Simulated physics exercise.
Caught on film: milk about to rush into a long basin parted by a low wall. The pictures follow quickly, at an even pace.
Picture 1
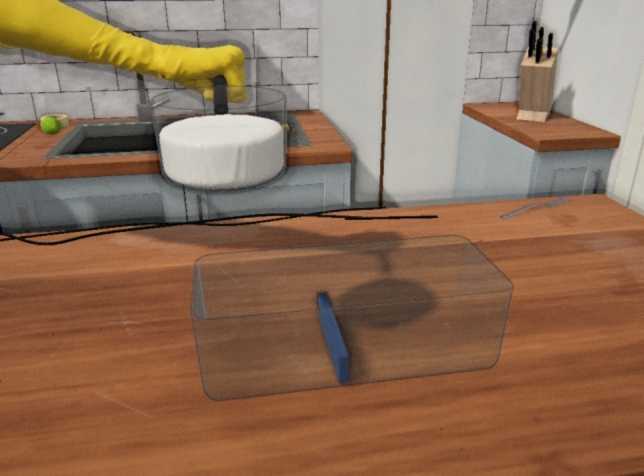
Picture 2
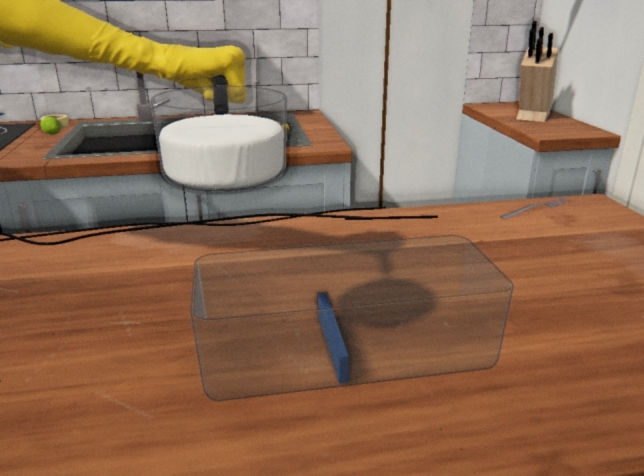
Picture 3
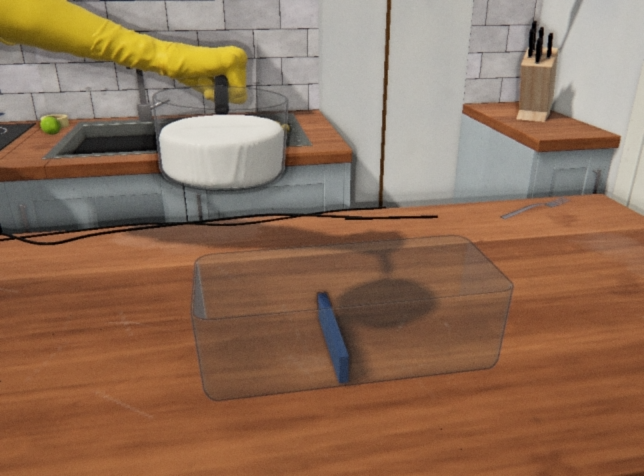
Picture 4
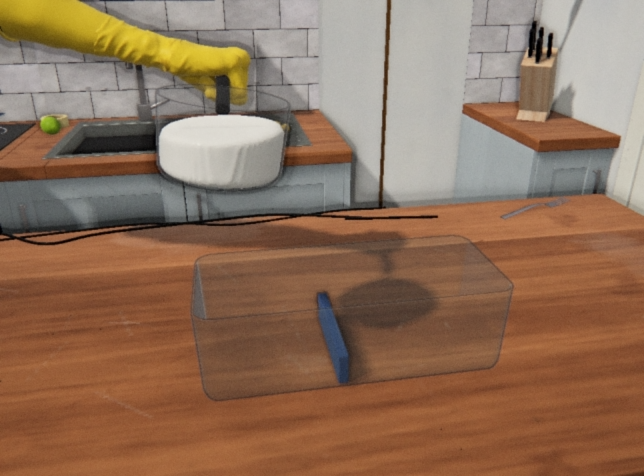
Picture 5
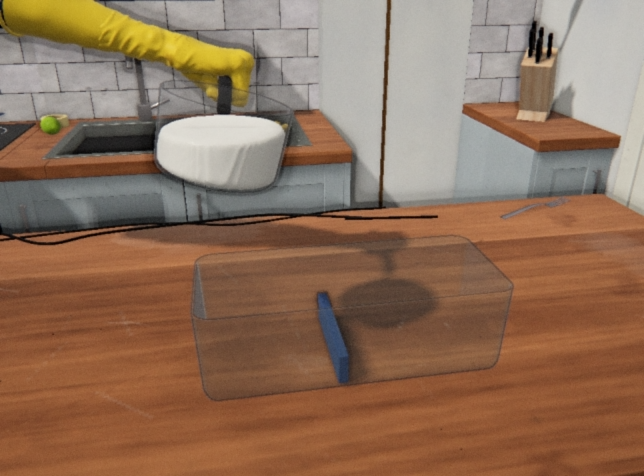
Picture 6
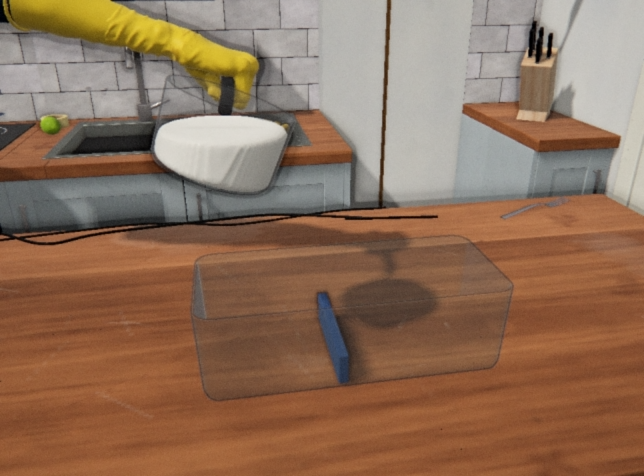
A yellow-gloved hand held a clear container of white milk above a long see-through basin with a low blue wall, keeping it nearly level at first, then gradually tilting it down to the right.
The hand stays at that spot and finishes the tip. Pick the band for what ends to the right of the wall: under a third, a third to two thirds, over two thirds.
It comes to between a third and two thirds.
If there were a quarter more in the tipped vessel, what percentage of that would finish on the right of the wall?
Near 65 %.
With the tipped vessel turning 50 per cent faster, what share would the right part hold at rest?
About 40 per cent.
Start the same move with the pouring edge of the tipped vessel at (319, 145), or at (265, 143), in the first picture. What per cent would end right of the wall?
In turn 70 and 15 in a hundred.
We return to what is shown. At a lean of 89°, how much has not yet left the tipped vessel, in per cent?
Roughly 50 in a hundred.
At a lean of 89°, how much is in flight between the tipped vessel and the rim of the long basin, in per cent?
About 45 per cent.
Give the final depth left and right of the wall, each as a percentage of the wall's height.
The left part 30 per cent, the right part 30.
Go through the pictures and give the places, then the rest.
Tilt 0°; pouring edge (285, 97); surface from (160, 130) to (282, 126); the long basin's rim runs from (194, 286) to (488, 261); the wall's top is at (332, 323), in the first frame.
Tilt 1°; pouring edge (285, 98); surface from (159, 130) to (282, 125), in the second frame.
Tilt 3°; pouring edge (287, 101); surface from (160, 130) to (283, 125), in the third frame.
Tilt 8°; pouring edge (289, 105); surface from (160, 130) to (283, 126), in the fourth frame.
Tilt 13°; pouring edge (291, 112); surface from (160, 130) to (284, 127), in the fifth frame.
Tilt 20°; pouring edge (293, 121); surface from (159, 129) to (287, 128), in the sixth frame.
A moment on, the tilt is 89° and 49 per cent is still to pour, 2 is left of the wall and 4 right of it.
Next, the tilt is 117° and 6 per cent is still to pour, 28 is left of the wall and 54 right of it.
Then the tilt is 117° and 0 per cent is still to pour, 44 is left of the wall and 54 right of it.
Later the tilt is 117° and 0 per cent is still to pour, 44 is left of the wall and 55 right of it.
At rest 44 per cent lies left of the wall, 54 right of it and 1 outside.
